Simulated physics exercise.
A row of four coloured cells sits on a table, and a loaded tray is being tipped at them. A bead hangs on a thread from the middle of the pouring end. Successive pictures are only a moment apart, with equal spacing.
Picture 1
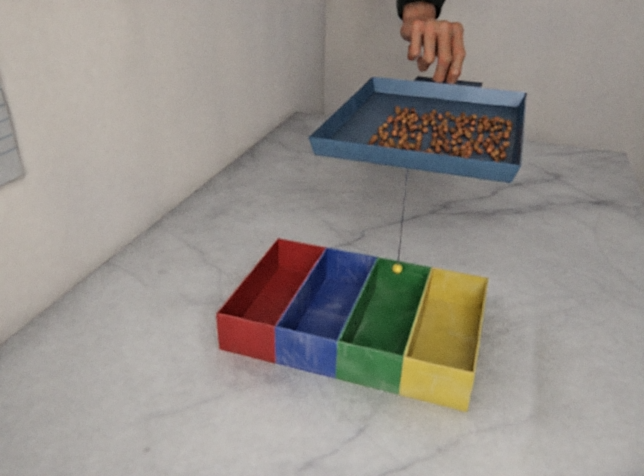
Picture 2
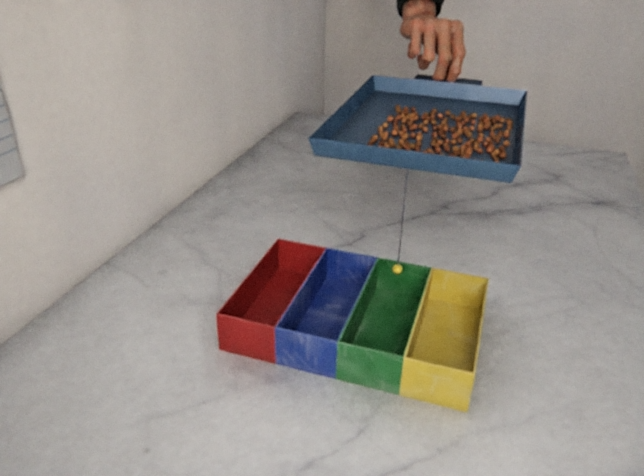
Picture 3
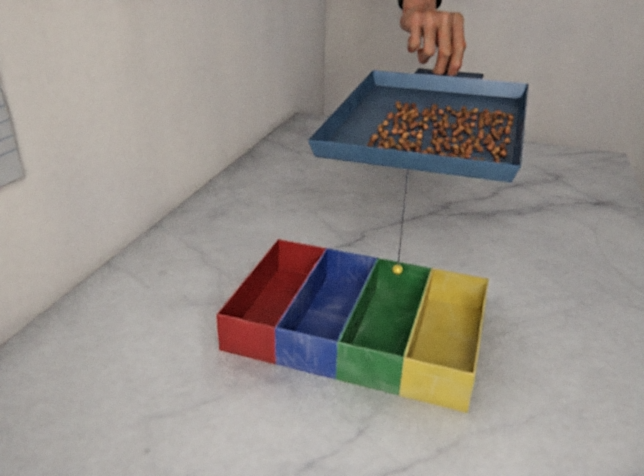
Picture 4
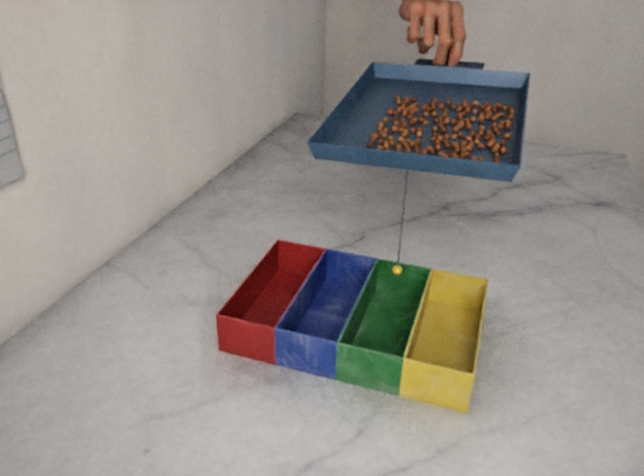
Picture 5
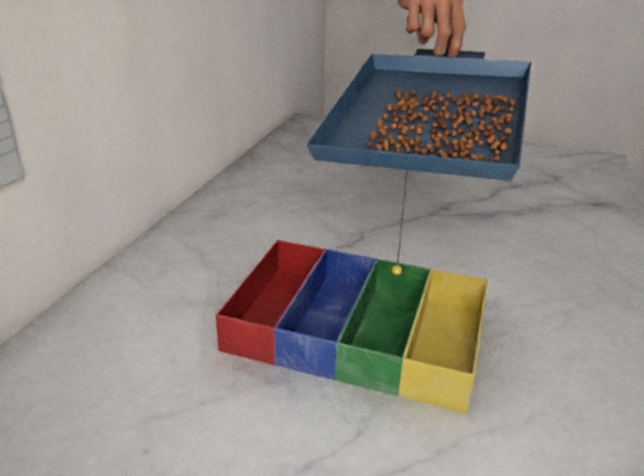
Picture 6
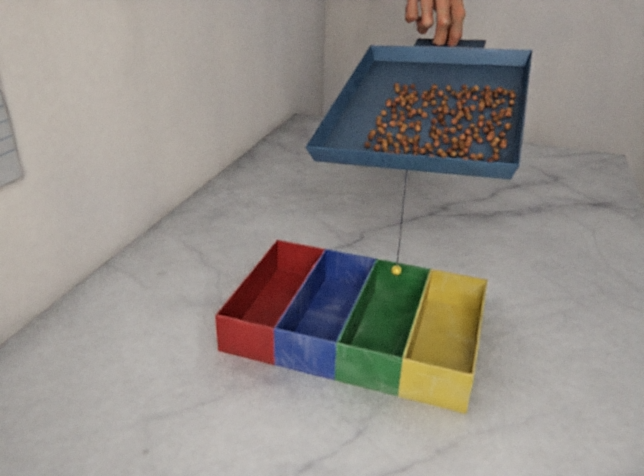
On a marble table, a hand raising the back of a blue tray of small brown balls above red, blue, green and yellow cells.
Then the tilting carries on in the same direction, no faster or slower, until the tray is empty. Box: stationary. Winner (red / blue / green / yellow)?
Blue.
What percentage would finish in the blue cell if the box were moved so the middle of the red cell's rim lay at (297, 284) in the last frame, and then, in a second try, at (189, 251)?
Trial 1 near 40 percent, trial 2 near 0 percent.
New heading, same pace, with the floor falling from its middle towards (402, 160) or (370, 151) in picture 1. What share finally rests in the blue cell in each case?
About 30 % and about 60 %.
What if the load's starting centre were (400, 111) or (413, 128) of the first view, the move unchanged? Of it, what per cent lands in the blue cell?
In order, roughly 50 % and 50 %.
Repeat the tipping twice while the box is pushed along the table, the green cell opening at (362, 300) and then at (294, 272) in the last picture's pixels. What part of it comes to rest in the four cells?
In turn about 100 and about 80 percent.
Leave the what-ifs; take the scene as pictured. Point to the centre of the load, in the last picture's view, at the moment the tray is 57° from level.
Somewhere about pixel (399, 148).
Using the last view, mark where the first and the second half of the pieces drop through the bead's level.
Earlier portion about (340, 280); later portion about (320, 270).
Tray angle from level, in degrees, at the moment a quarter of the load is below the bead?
90 degrees.
Just after the last frame, tray tipped steeply; almost all on the tray; just a few in the blue cell.
A moment on, tray tipped right over; roughly a quarter on the tray; roughly a quarter in the blue cell; about a tenth in the green cell; about a tenth in the red cell; roughly a third falling or outside the box.
Further on, tray tipped past a quarter turn; roughly half in the blue cell; roughly a quarter in the green cell; roughly a quarter in the red cell; just a few falling or outside the box.
When it is over, tray tipped past a quarter turn; roughly half in the blue cell; roughly a quarter in the green cell; roughly a quarter in the red cell; not one in the yellow cell; just a few outside the box.
